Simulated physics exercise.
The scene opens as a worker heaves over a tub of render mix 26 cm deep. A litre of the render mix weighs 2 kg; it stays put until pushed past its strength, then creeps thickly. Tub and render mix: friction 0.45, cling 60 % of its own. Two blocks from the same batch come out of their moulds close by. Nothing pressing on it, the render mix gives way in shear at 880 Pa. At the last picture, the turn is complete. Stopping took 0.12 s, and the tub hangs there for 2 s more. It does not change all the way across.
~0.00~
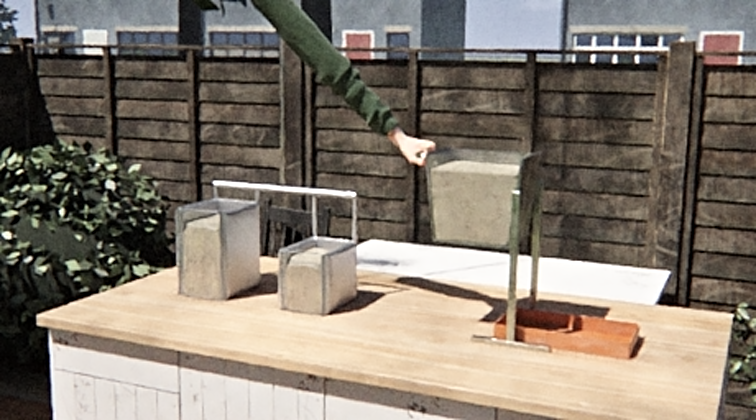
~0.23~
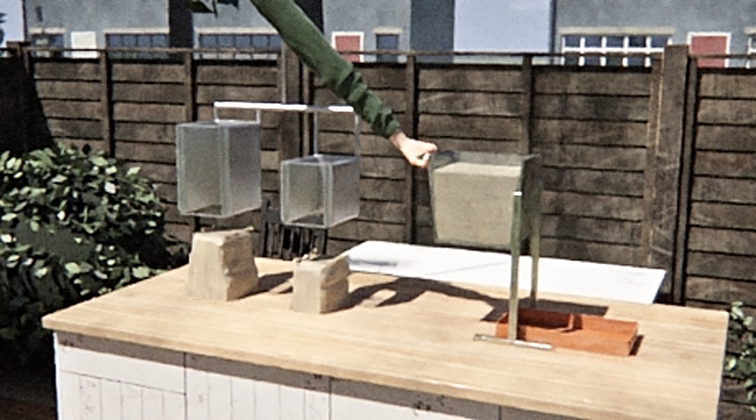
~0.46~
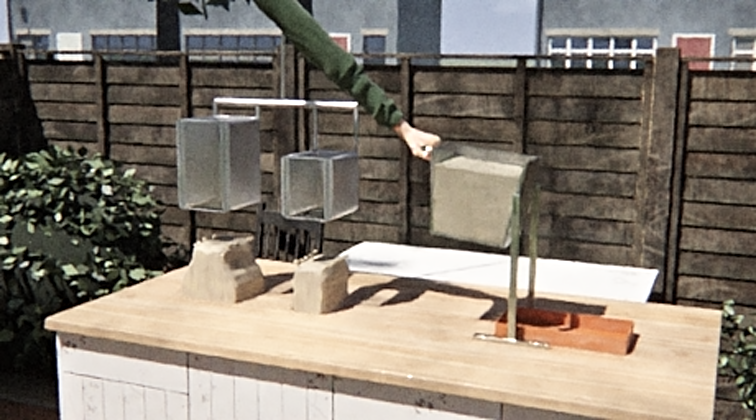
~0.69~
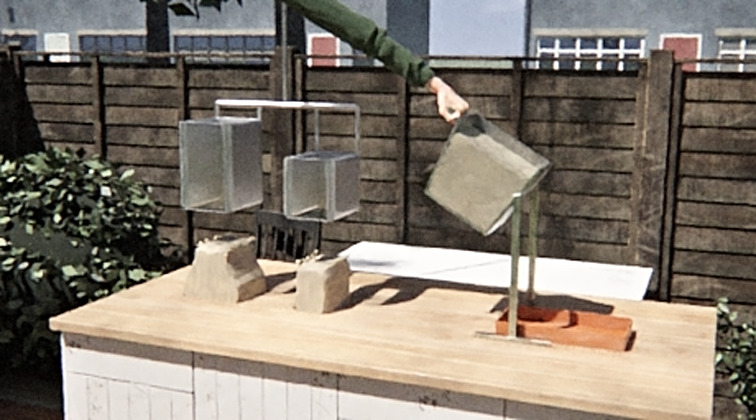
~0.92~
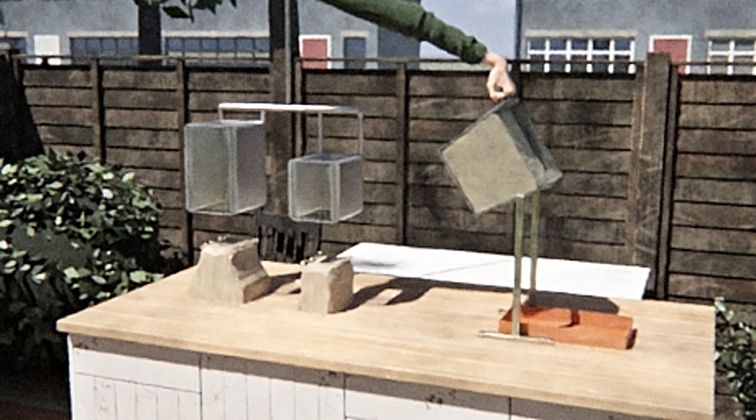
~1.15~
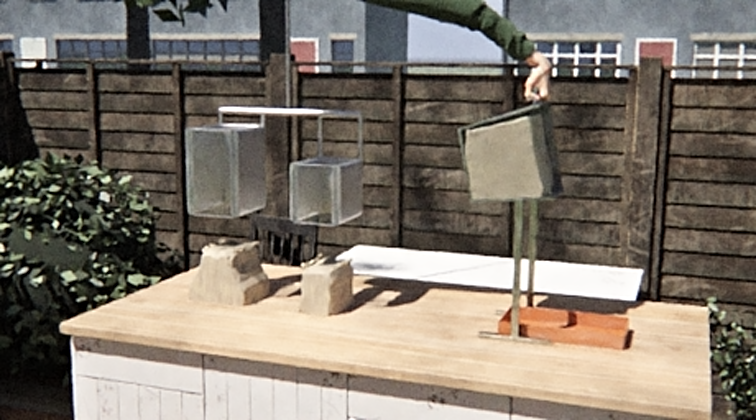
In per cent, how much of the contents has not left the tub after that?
Expect about 99 out of 100.
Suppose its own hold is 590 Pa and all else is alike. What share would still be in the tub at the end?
That comes out at roughly 70 %.
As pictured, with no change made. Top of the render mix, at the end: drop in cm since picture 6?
The top ends up some 4 cm below its level in the last picture.
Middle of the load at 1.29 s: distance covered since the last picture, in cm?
Something like 2 cm, I'd say.
After 1.29 s, the tub is at 78 degrees and holds 100 %.
After 1.46 s, the tub is at 78 degrees and holds 99 %.
After 1.63 s, the tub is at 78 degrees and holds 99 %.
After 1.80 s, the tub is at 78 degrees and holds 99 %.
After 3.15 s, the tub is at 78 degrees and holds 99 %.
